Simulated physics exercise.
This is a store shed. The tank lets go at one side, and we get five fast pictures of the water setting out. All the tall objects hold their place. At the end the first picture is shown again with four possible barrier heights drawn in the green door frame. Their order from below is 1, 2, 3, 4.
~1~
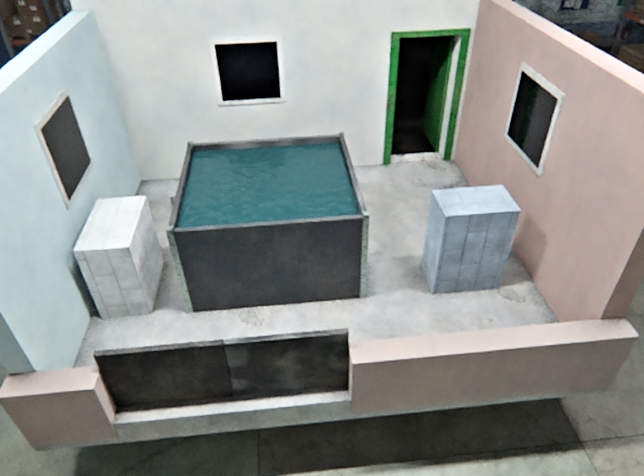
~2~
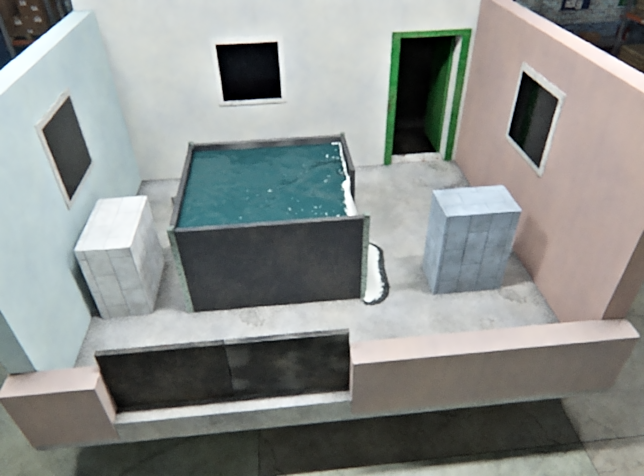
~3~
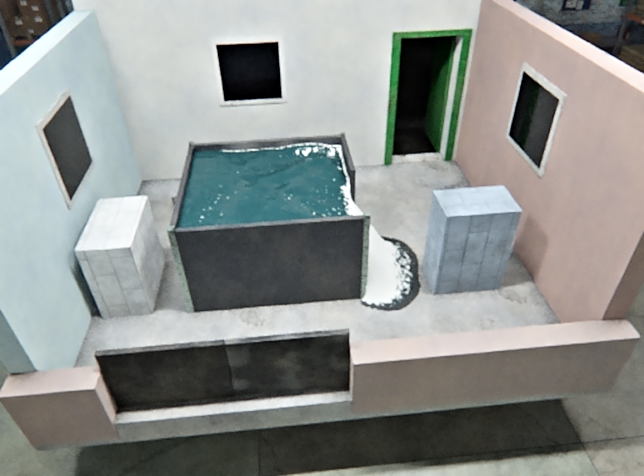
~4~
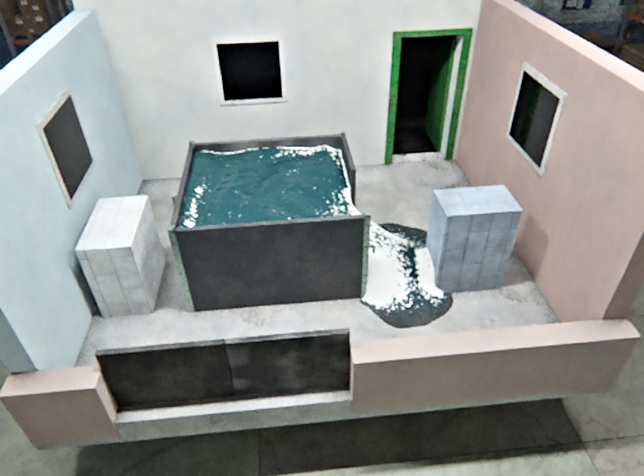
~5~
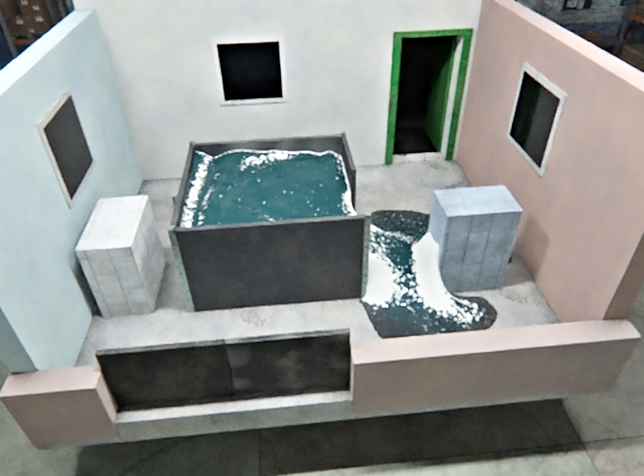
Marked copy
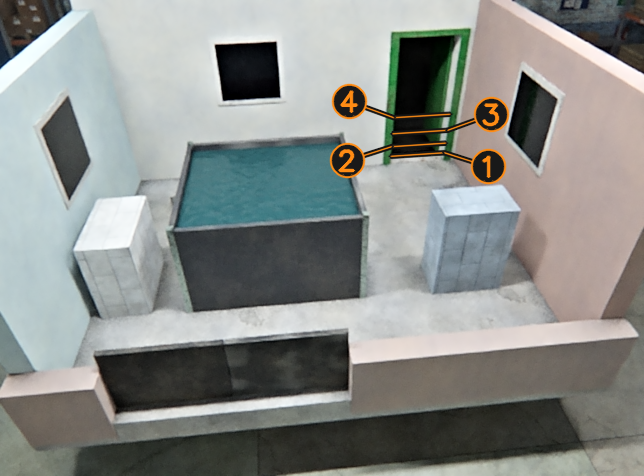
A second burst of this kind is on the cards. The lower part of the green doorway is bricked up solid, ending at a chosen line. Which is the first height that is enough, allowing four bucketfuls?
Go for 3.
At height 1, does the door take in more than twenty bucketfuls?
Yes, clearly.
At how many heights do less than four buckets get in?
Two of the four.
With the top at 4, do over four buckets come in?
No, that is safe.
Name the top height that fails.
It is 2.
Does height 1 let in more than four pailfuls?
Yes, it does.
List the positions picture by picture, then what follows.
In the first picture, water in the tank at rest, its middle at (268, 182); foot of the green doorway at (416, 162); shut gate at (226, 350).
In the second picture, front seen at (369, 300), 2 % of the ground wet.
In the third picture, front seen at (409, 253), 5 % of the ground wet.
In the fourth picture, front seen at (440, 305), 9 % of the ground wet.
In the fifth picture, front seen at (477, 302), 18 % of the ground wet.
On the marked copy, 1 at (417, 154); 2 at (418, 144); 3 at (420, 132); 4 at (422, 115); from the bottom up 1, 2, 3, 4.
Choosing 1, dozens of bucketfuls pour in.
Choosing 2, about 11 bucketfuls get in.
Choosing 3, a splash gets over, under a bucket.
Choosing 4, nothing gets over.
